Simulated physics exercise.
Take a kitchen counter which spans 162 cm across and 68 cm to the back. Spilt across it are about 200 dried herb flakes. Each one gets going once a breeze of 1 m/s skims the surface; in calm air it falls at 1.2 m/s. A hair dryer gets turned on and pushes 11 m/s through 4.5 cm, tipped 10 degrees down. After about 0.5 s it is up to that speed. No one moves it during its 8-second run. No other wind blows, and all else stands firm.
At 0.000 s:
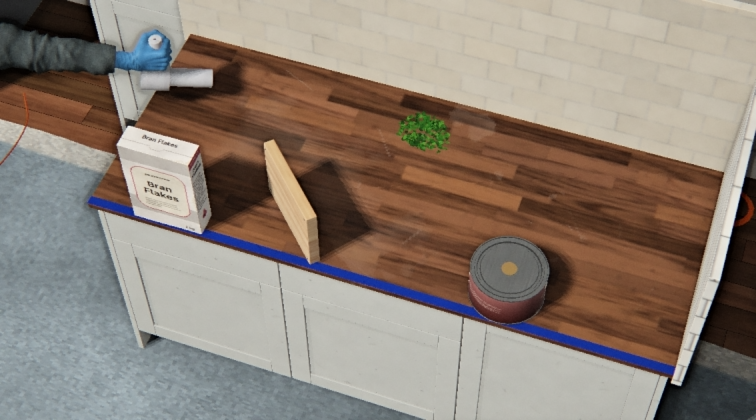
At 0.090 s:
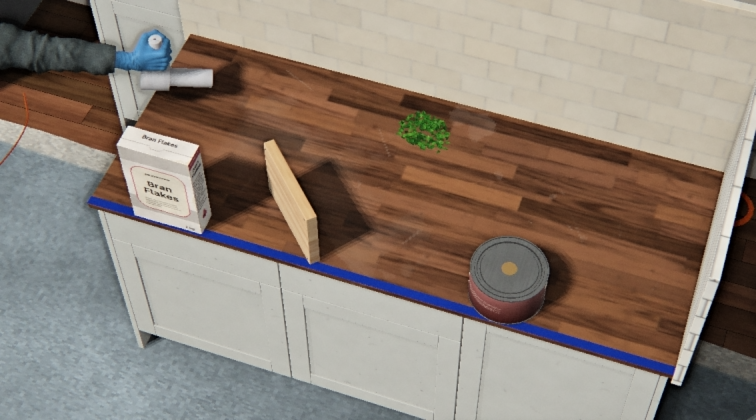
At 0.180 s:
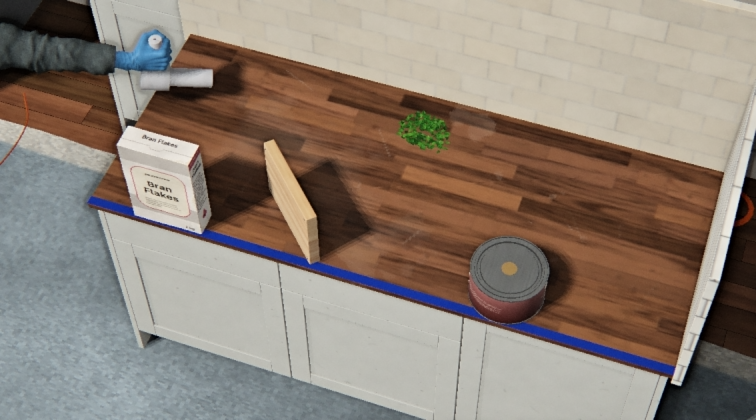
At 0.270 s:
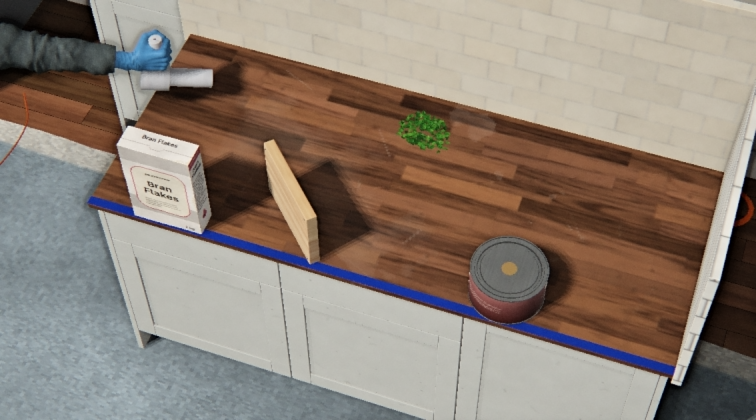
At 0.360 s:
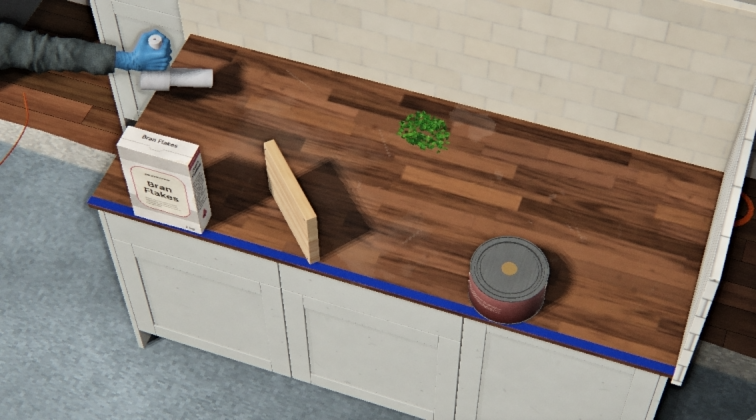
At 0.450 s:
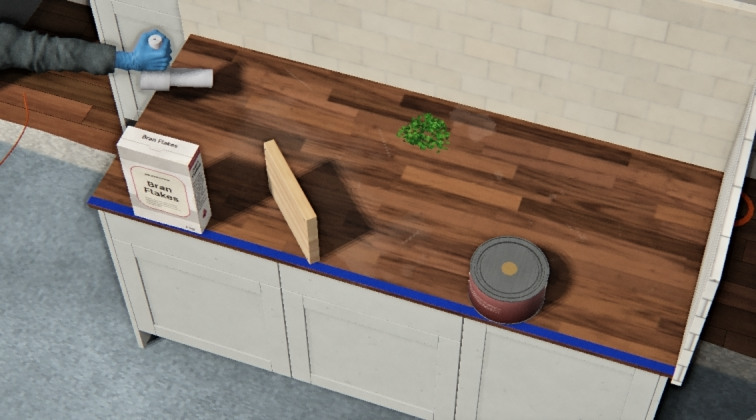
On a wooden kitchen counter, a gloved hand held a hair dryer at the left while a cereal box, board, tin and green herb flakes sat still, until a few flakes shifted slightly.
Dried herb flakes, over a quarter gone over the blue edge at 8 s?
I reckon that edge claims more than a quarter of the pile.
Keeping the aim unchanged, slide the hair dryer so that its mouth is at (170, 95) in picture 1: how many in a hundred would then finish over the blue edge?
Near 70 per cent.
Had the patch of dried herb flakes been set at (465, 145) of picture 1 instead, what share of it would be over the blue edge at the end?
I'd expect around 60 percent of them to end up there.
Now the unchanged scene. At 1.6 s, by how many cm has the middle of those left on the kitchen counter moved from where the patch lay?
Roughly 45 centimetres.
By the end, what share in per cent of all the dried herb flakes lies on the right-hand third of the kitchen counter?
Roughly 50 %.
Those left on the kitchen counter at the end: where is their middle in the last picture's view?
Look near pixel (638, 219) of the last view.
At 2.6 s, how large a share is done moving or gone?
About 40 per cent.
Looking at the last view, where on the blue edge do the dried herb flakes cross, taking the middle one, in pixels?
Close to pixel (657, 371).
After 1.6 s the count stands so, 12 % are over the blue edge; the middle of those still in play is near (580, 191).
After 2.6 s the count stands so, 34 % are over the blue edge; the middle of those still in play is near (608, 203).
After 4.4 s the count stands so, 42 % are over the blue edge; the middle of those still in play is near (629, 216).
After 8.0 s, at the end, 52 % are over the blue edge; the middle of those still in play is near (638, 219).
